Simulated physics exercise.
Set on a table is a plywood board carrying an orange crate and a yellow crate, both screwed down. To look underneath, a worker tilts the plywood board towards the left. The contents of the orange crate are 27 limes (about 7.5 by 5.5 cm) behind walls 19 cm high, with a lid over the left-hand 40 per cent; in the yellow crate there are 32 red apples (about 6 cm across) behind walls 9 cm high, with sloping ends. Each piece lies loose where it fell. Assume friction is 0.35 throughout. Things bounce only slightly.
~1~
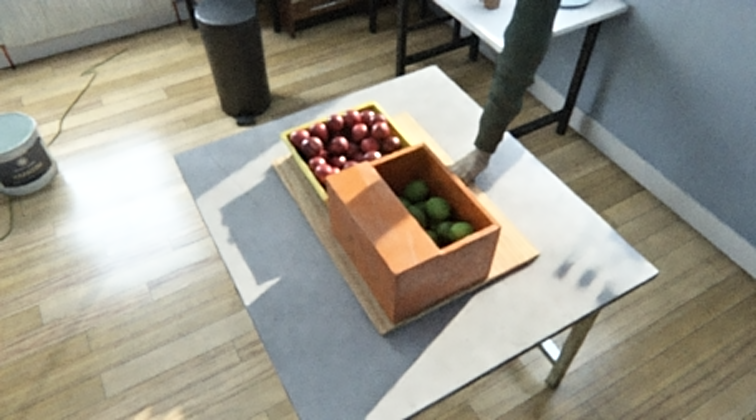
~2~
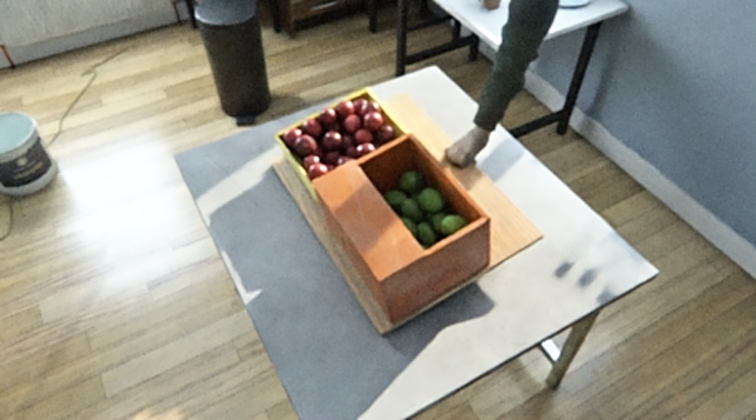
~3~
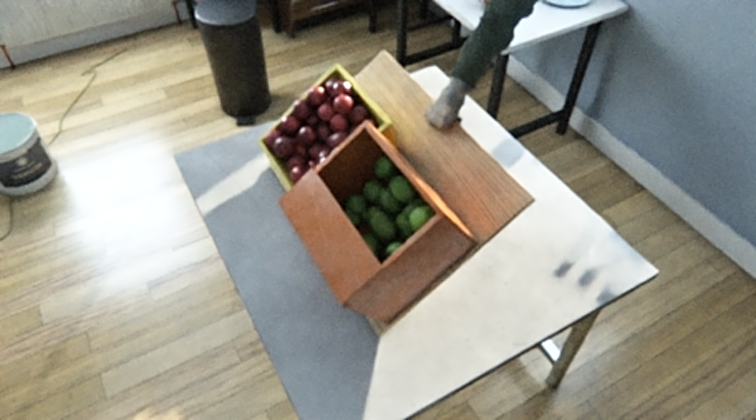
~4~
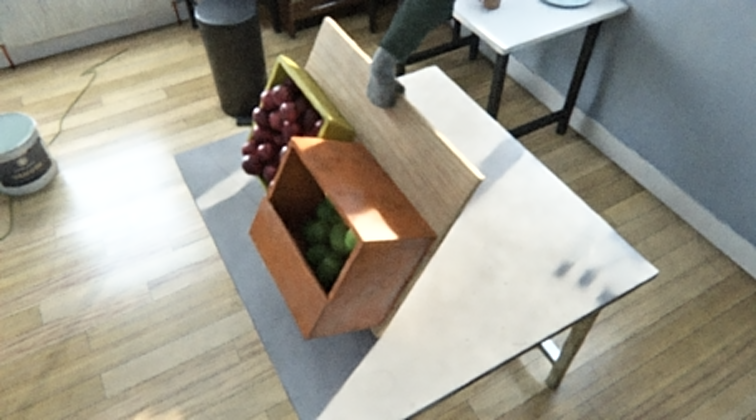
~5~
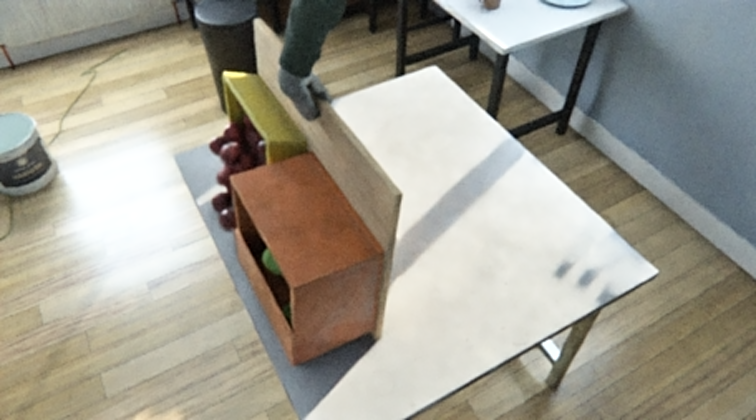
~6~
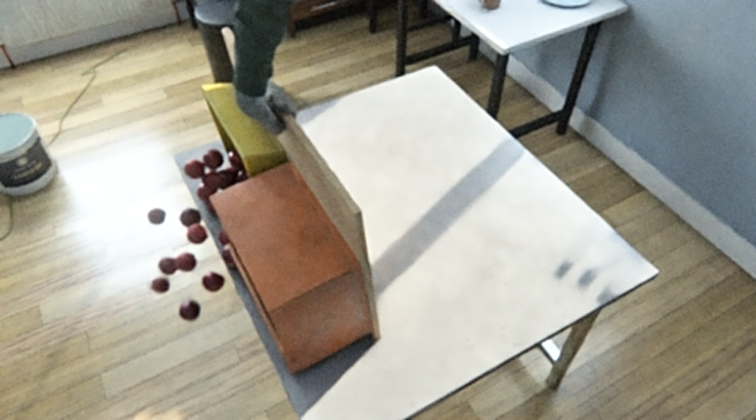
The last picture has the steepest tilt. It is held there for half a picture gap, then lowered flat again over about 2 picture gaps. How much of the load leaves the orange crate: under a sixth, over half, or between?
Out of the orange crate go fewer than one in six of the limes.
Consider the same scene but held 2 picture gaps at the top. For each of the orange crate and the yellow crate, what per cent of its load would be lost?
In that case you'd see orange crate shed 0 percent of its load and yellow crate shed 100 percent.
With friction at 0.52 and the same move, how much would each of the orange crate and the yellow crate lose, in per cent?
In that case the orange crate sheds 10 per cent, while the yellow crate sheds 100 per cent.
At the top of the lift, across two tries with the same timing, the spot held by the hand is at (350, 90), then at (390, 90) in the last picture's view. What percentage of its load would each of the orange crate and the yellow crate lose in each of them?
The orange crate would lose 0 per cent in the first try and 0 per cent in the second, the yellow crate 70 and then 40 per cent.
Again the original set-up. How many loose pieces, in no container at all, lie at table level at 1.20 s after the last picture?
Near 12, give or take.
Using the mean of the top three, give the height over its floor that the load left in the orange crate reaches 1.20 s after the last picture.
It comes to close to 13 centimetres.
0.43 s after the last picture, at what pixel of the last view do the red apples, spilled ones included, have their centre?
Centre approx. (192, 277).
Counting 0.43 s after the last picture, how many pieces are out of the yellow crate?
Estimate for the yellow crate by then: Some 30 out.
Then, 0.19 s after the last picture, tilt 87°; orange crate 27 in, 0 out and yellow crate 3 in, 29 out.
Then, 0.43 s after the last picture, tilt 25°; orange crate 26 in, 1 out and yellow crate 0 in, 32 out.
Then, 0.77 s after the last picture, tilt 0°; orange crate 26 in, 1 out and yellow crate 0 in, 32 out.
Outcome (1.20 s after the last picture), orange crate 26 in, 1 out and yellow crate 0 in, 32 out. Asked share, 1 of 27, 4 per cent.
